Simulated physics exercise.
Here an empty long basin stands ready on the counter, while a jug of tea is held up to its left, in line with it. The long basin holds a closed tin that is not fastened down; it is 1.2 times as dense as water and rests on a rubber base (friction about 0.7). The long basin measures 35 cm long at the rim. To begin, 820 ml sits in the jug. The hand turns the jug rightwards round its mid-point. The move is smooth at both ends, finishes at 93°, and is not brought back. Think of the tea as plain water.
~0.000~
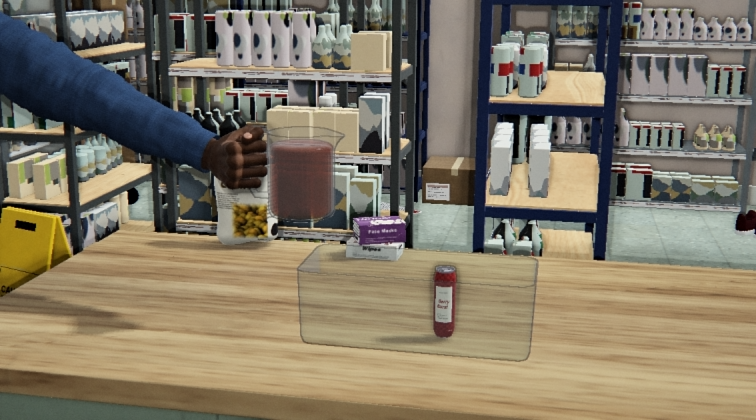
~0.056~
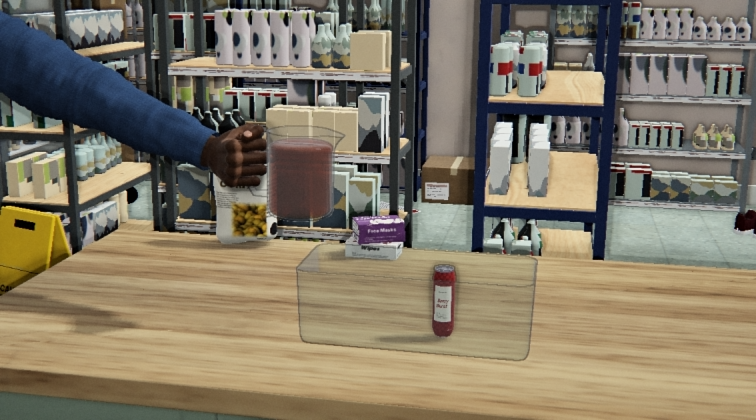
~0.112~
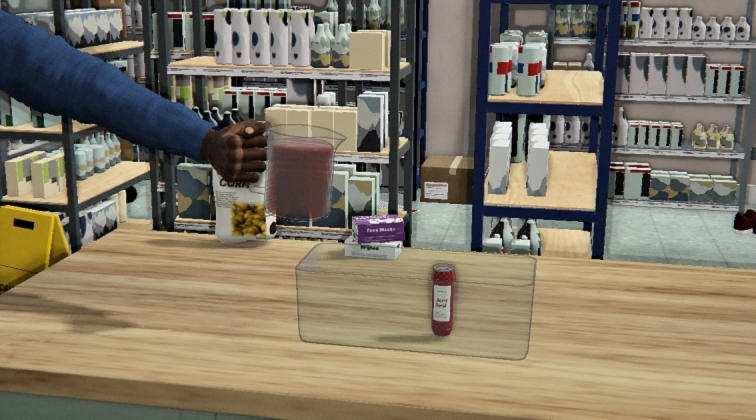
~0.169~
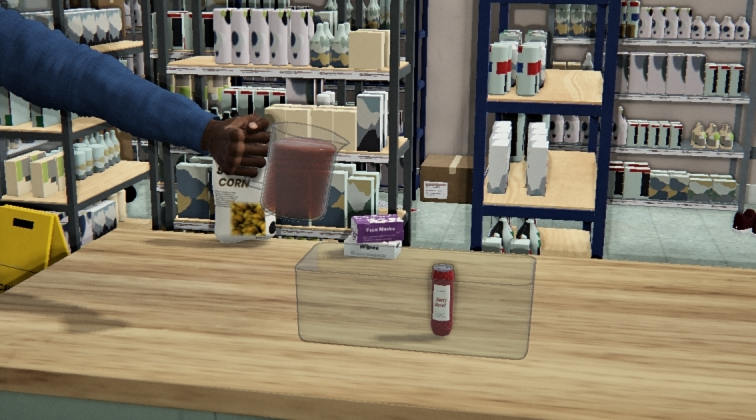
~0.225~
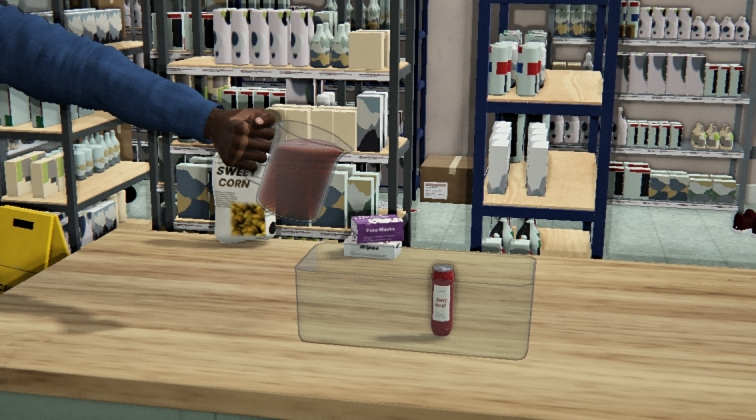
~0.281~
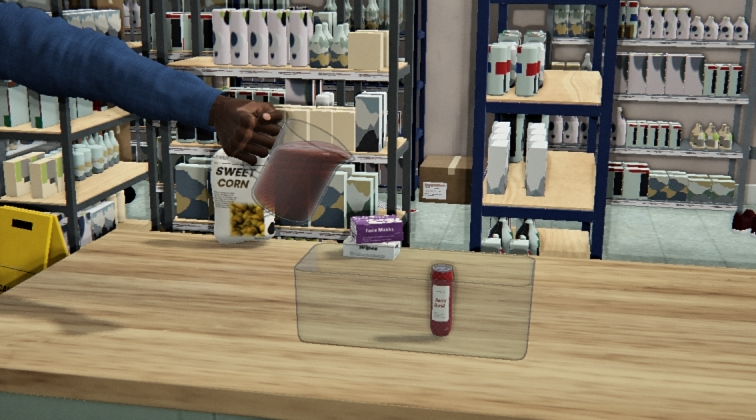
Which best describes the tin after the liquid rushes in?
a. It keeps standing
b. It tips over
Option a: It keeps standing.
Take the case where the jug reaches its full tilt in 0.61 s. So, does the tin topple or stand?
The tin stays on its base.
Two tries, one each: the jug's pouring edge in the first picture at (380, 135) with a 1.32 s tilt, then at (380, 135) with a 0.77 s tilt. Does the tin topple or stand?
Run one: It tumbles. Run two: It tumbles.
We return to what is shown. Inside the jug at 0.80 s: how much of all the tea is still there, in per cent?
Some 34 per cent.
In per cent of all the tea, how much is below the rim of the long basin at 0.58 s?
Fraction in basin: Approx. 9%.
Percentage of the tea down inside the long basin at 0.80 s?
48 %, more or less.
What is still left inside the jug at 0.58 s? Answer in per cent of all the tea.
Remaining: Near 74 % of the total.
By 0.58 s the tilt is 79° and 73 per cent is still to pour; the tin stands where it began.
By 0.80 s the tilt is 93° and 35 per cent is still to pour; the tin stands where it began.
By 1.02 s the tilt is 93° and 14 per cent is still to pour; the tin stands where it began.
By 1.27 s the tilt is 93° and 6 per cent is still to pour; the tin stands where it began.
At rest the tin stands where it began.
